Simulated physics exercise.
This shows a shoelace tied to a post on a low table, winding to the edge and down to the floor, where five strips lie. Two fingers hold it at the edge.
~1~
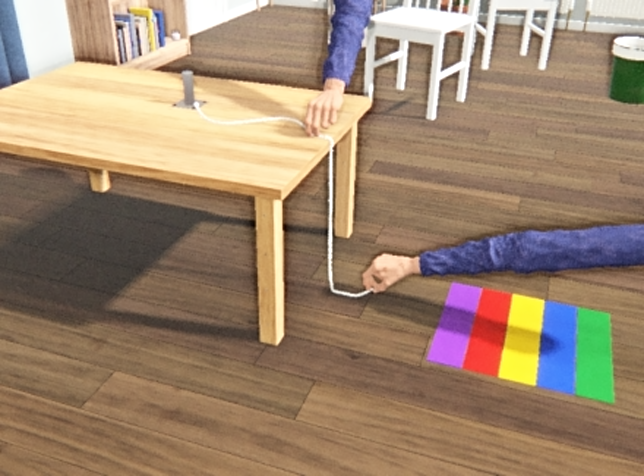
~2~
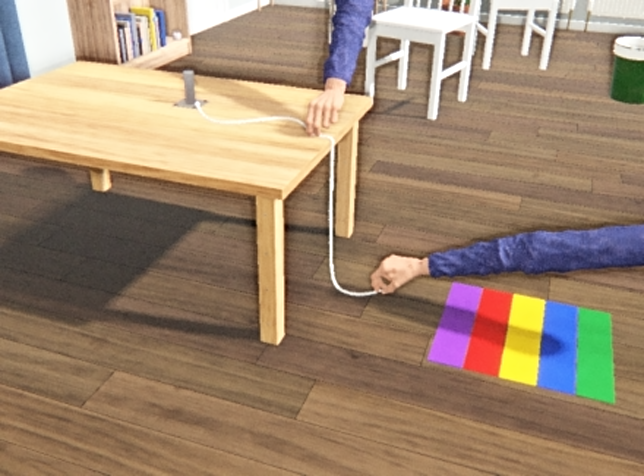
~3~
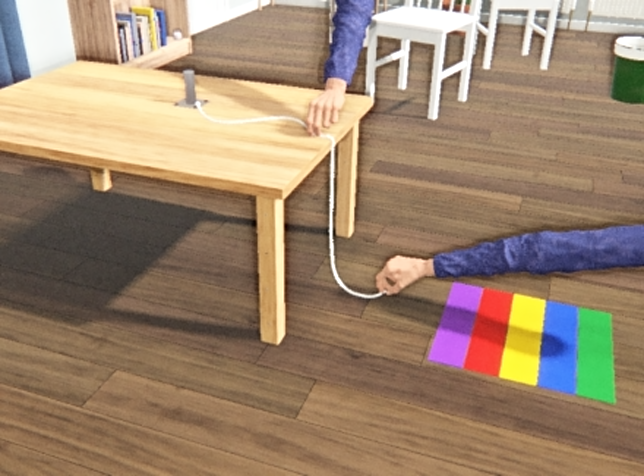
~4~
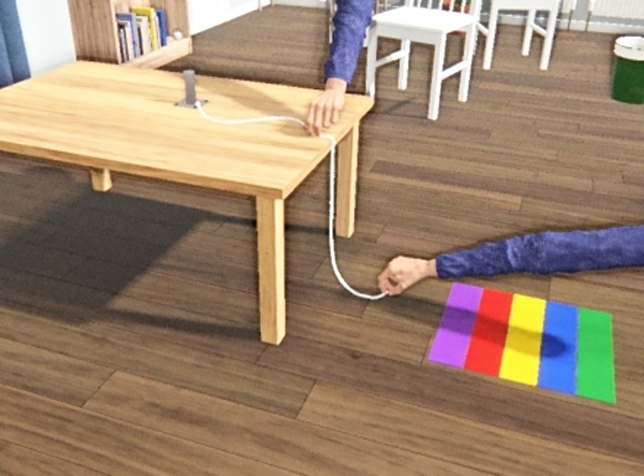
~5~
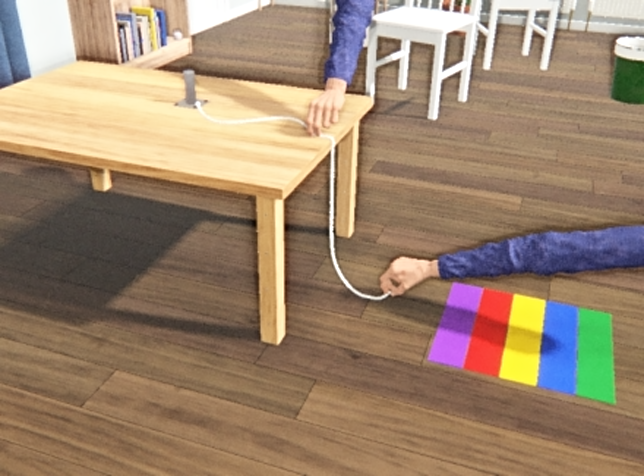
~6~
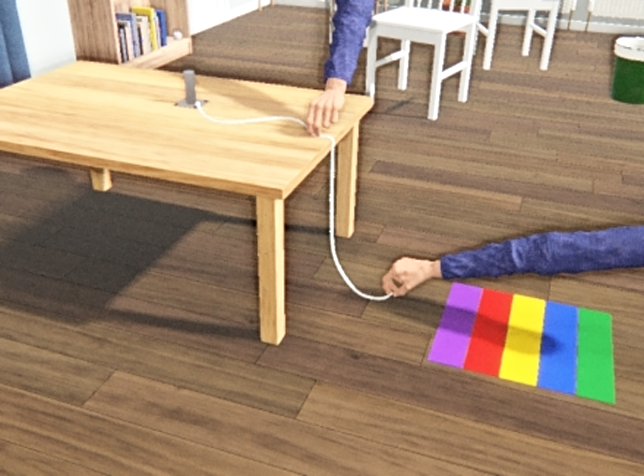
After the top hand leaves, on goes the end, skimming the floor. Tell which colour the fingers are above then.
They are above yellow.
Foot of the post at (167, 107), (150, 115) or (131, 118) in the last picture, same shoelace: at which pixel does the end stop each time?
First try about (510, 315), second about (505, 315), third about (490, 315).
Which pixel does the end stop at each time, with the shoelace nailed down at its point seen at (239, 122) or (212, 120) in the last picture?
Try by try, around (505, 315) and (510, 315).
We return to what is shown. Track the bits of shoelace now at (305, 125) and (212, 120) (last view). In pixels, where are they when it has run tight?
Point one: (331, 134); point two: (240, 113).
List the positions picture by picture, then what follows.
End (372, 289); purple (448, 348); red (483, 356); yellow (519, 364); blue (556, 372); green (595, 381), in the first frame.
End (381, 290); shoelace through (203, 114) (251, 121) (305, 125) (332, 162) (331, 222) (334, 280), in the second frame.
End (386, 291), in the third frame.
End (388, 291); shoelace through (203, 114) (252, 121) (305, 125) (332, 162) (331, 222) (341, 280), in the fourth frame.
End (390, 292), in the fifth frame.
End (392, 292); shoelace through (203, 114) (252, 121) (305, 125) (332, 162) (331, 222) (347, 280), in the sixth frame.
Soon after, end near (461, 307); over purple.
After that, end near (504, 316); over red.
At the stop, end near (530, 322); over yellow. The yellow one.
